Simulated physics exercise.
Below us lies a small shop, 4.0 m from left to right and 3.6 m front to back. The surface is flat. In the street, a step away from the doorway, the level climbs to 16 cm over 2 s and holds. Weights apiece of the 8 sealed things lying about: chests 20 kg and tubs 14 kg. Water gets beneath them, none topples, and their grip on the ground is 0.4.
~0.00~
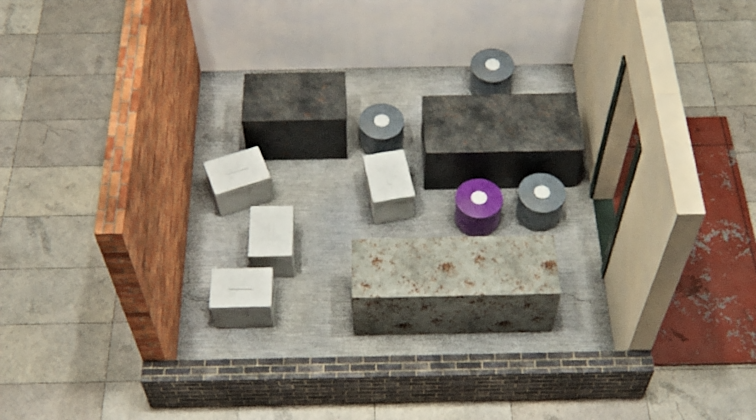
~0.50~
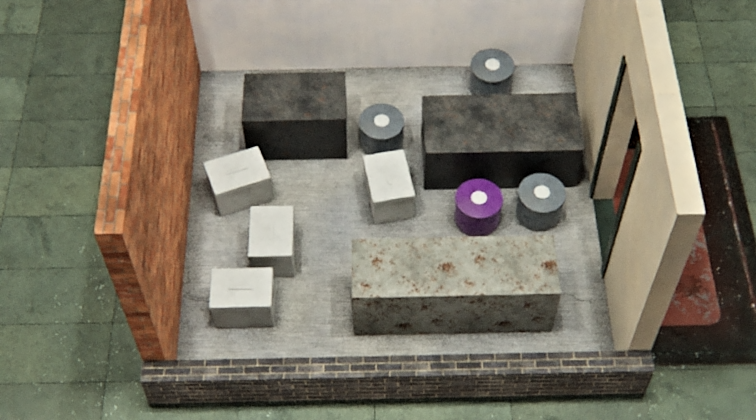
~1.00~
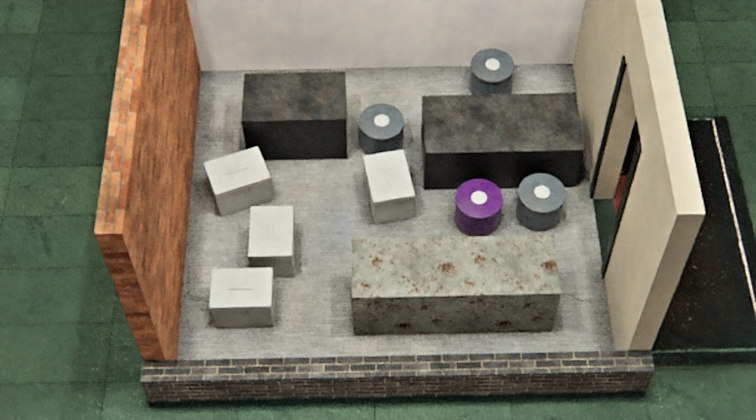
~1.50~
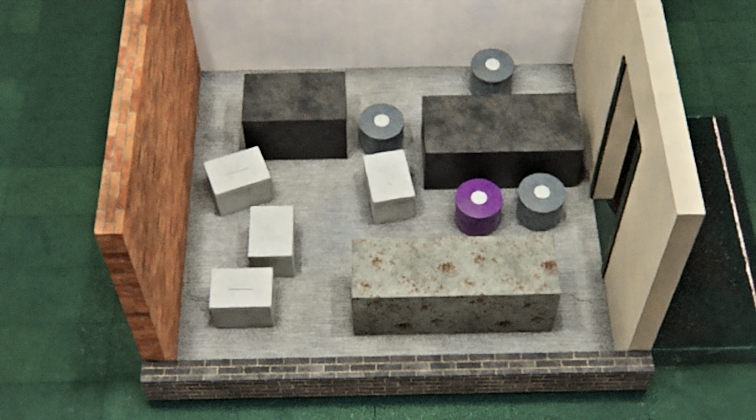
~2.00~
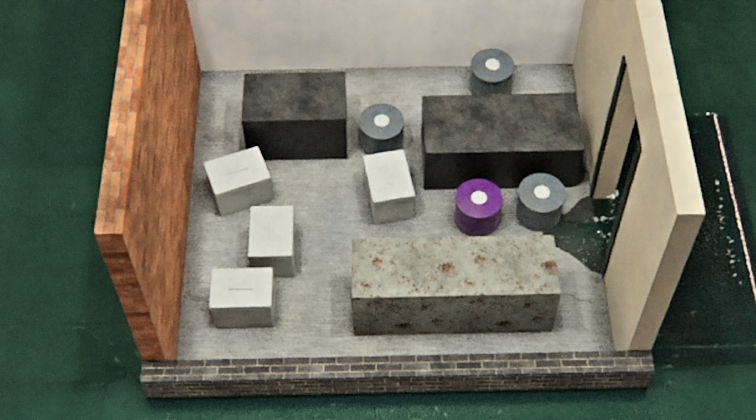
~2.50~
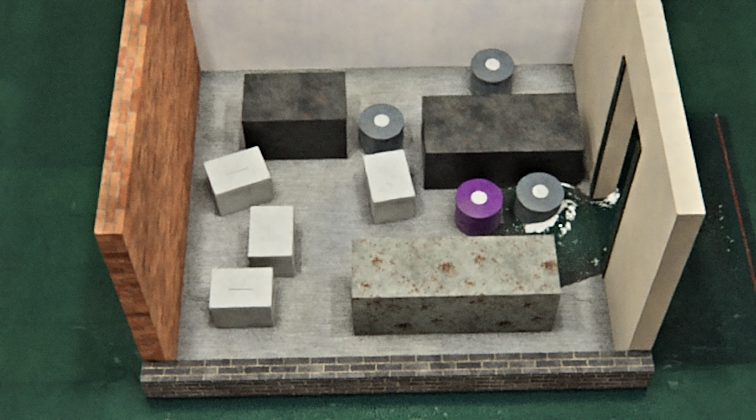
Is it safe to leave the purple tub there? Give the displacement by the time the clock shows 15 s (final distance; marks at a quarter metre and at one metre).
The purple tub travels far.
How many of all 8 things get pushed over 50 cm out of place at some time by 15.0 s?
That makes 5.
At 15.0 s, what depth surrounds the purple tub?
Roughly 12 cm.
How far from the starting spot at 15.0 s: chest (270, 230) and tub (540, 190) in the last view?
In that order: 120 cm, 150 cm.
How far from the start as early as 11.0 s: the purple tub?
Roughly 200 cm by then.
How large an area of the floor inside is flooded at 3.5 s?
Roughly 3.0 m2.
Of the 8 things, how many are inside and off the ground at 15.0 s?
I count 5.
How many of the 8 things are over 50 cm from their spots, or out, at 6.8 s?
2 of them.
After 3.5 s the purple tub is near (459, 198), 0.2 m from its start, aground; 0 afloat.
After 6.8 s the purple tub is near (314, 222), 1.6 m from its start, aground; 1 afloat.
After 11.0 s the purple tub is near (290, 271), 1.9 m from its start, afloat; 5 afloat.
After 15.0 s the purple tub is near (298, 255), 1.8 m from its start, afloat; 5 afloat.
